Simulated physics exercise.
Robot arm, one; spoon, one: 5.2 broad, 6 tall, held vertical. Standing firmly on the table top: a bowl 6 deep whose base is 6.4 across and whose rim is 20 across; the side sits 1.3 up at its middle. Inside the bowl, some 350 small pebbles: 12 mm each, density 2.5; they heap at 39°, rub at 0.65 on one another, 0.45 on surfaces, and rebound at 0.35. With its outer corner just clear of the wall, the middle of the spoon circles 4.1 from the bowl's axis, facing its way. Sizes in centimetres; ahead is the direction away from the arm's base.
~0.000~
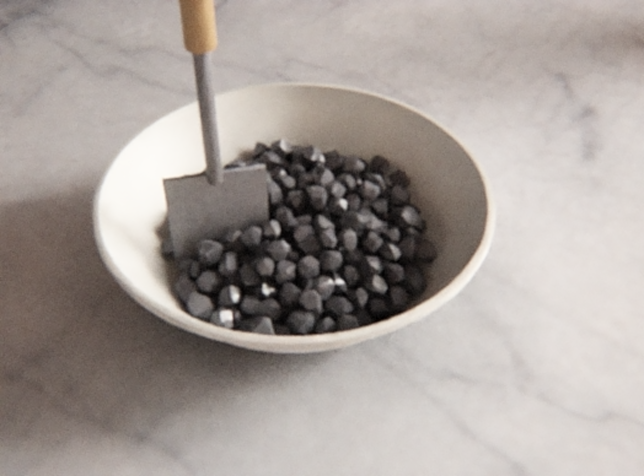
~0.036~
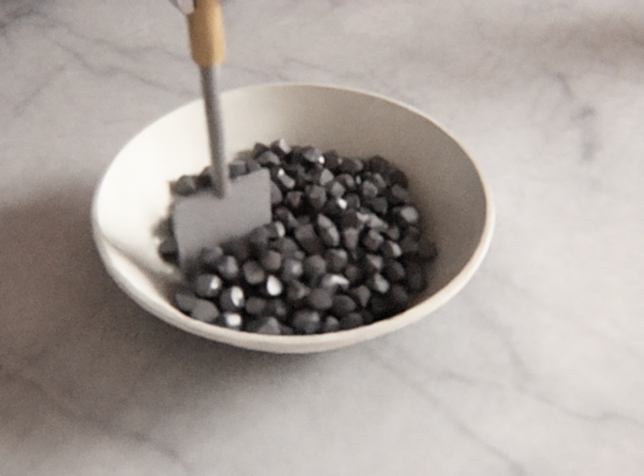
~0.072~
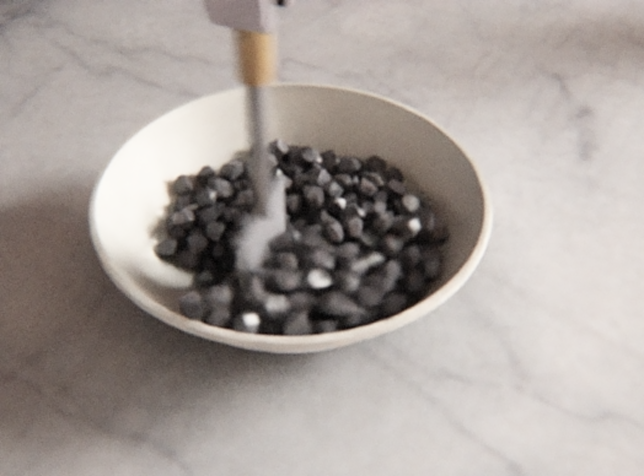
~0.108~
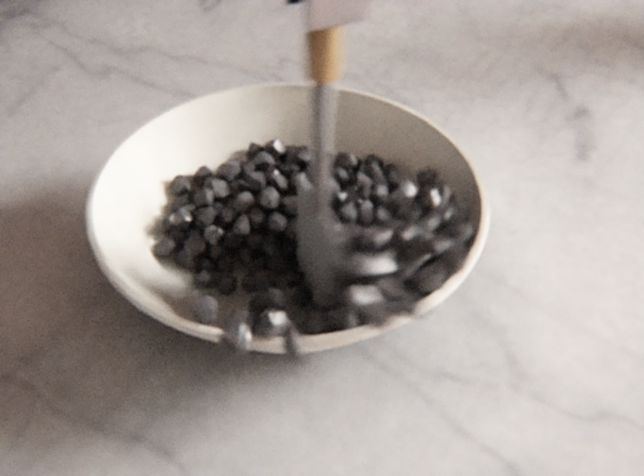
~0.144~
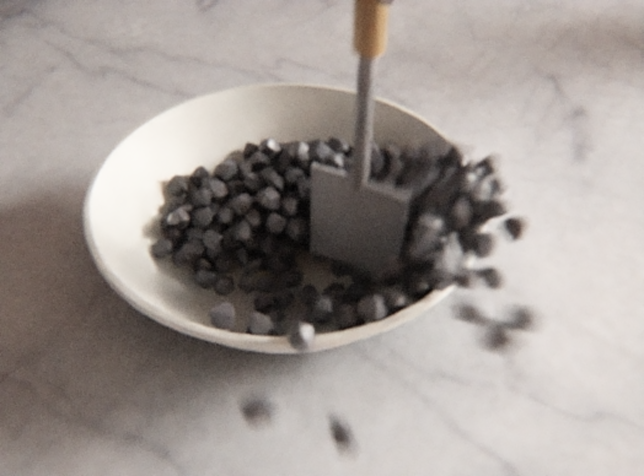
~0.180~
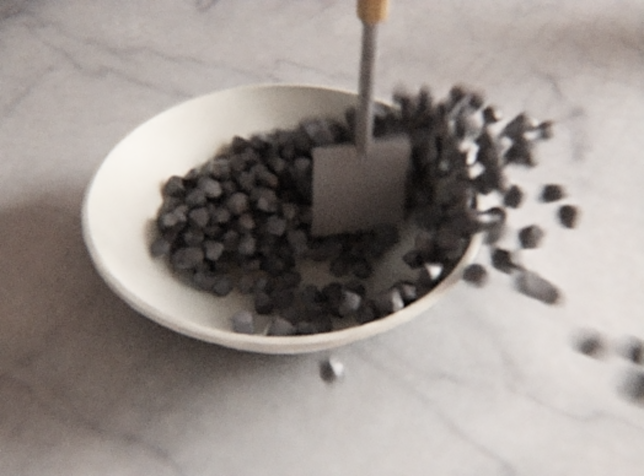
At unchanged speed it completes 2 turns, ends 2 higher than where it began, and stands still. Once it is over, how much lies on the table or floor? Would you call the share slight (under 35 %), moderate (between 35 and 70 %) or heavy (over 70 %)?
I would call it moderate.
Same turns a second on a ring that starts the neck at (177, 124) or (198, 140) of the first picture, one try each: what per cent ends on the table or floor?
I'd put it at around 30 and 45 percent.
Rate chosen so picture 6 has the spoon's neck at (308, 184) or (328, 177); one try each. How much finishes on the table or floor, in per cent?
It comes to roughly 25 per cent and then 25 per cent.
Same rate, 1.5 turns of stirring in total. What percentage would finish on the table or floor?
Close to 40 in a hundred.
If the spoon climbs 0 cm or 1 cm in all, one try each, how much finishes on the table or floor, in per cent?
I'd reckon around 65 and 55 per cent.
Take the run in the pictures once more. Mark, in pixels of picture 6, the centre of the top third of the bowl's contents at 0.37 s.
I'd point to somewhere close to (171, 258).
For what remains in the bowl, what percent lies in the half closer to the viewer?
I'd put it at roughly 50 per cent.
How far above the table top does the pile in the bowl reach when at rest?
The peak stands near 5.5 centimetres up.
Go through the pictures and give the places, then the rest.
Spoon neck at (212, 148), 0° round; upper third of the load around (309, 222), from x 175 to 425, top at y 150; 352 in the bowl, in the first picture.
Spoon neck at (218, 162), 18° round; upper third of the load around (304, 230), from x 170 to 425, top at y 150, in the second picture.
Spoon neck at (261, 183), 58° round; upper third of the load around (321, 253), from x 170 to 440, top at y 150, in the third picture.
Spoon neck at (320, 181), 98° round; upper third of the load around (375, 240), from x 165 to 460, top at y 150; 348 in the bowl, 4 in flight or on the tool, in the fourth picture.
Spoon neck at (361, 154), 138° round; upper third of the load around (419, 199), from x 165 to 520, top at y 145; 339 in the bowl, 13 in flight or on the tool, in the fifth picture.
Spoon neck at (365, 119), 179° round; upper third of the load around (434, 153), from x 160 to 645, top at y 95; 316 in the bowl, 36 in flight or on the tool, in the sixth picture.
By 0.37 s, 26° round, highest piece 12 above the table; 214 in the bowl, 85 on the table or floor, 53 in flight or on the tool.
By 0.55 s, 234° round, highest piece 7 above the table; 198 in the bowl, 150 on the table or floor, 4 in flight or on the tool.
By 0.85 s, 0° round, highest piece 6 above the table; 197 in the bowl, 155 on the table or floor.
By 1.55 s, 0° round, highest piece 6 above the table; 197 in the bowl, 155 on the table or floor.
Final count, 197 in the bowl, 155 on the table or floor. That is 44 % on the table or floor.
